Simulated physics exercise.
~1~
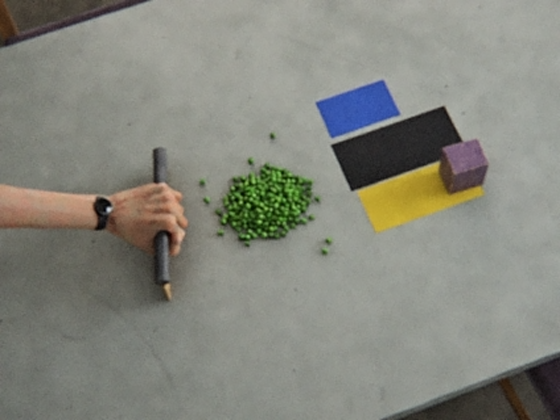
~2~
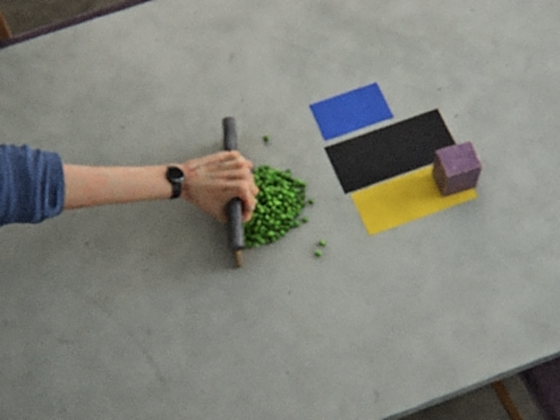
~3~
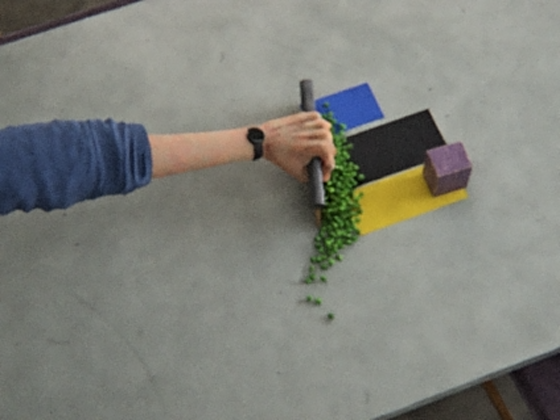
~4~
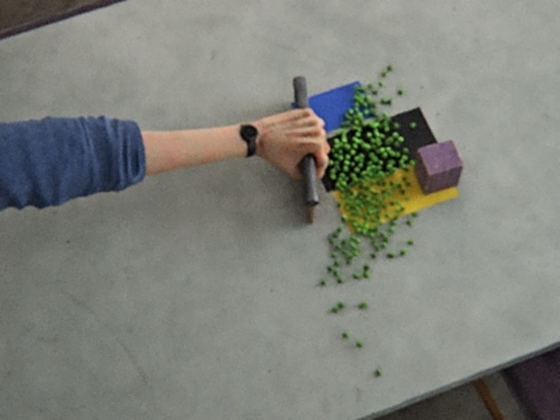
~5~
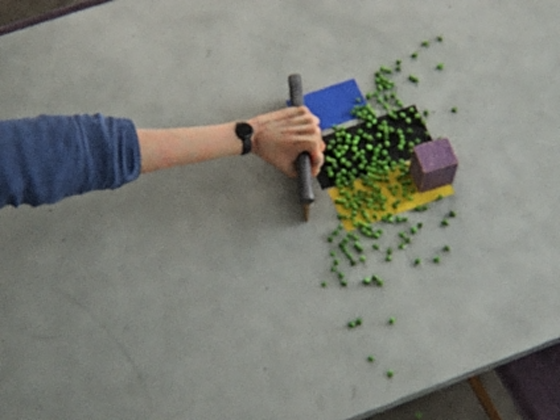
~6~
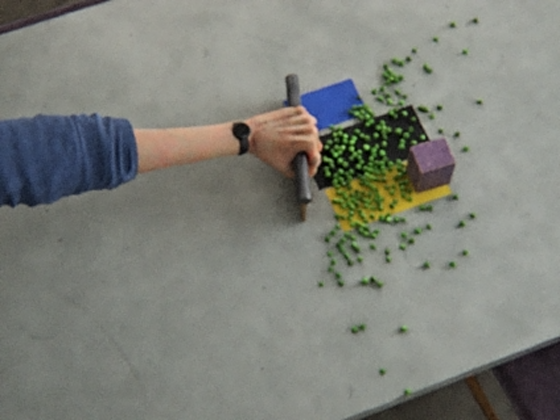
A pile of small green balls was swept rightward across a gray table by a hand holding a dark bar, which stopped near the colored mats while the pieces rolled on, scattering around a purple block, many ending on the black and yellow mats.
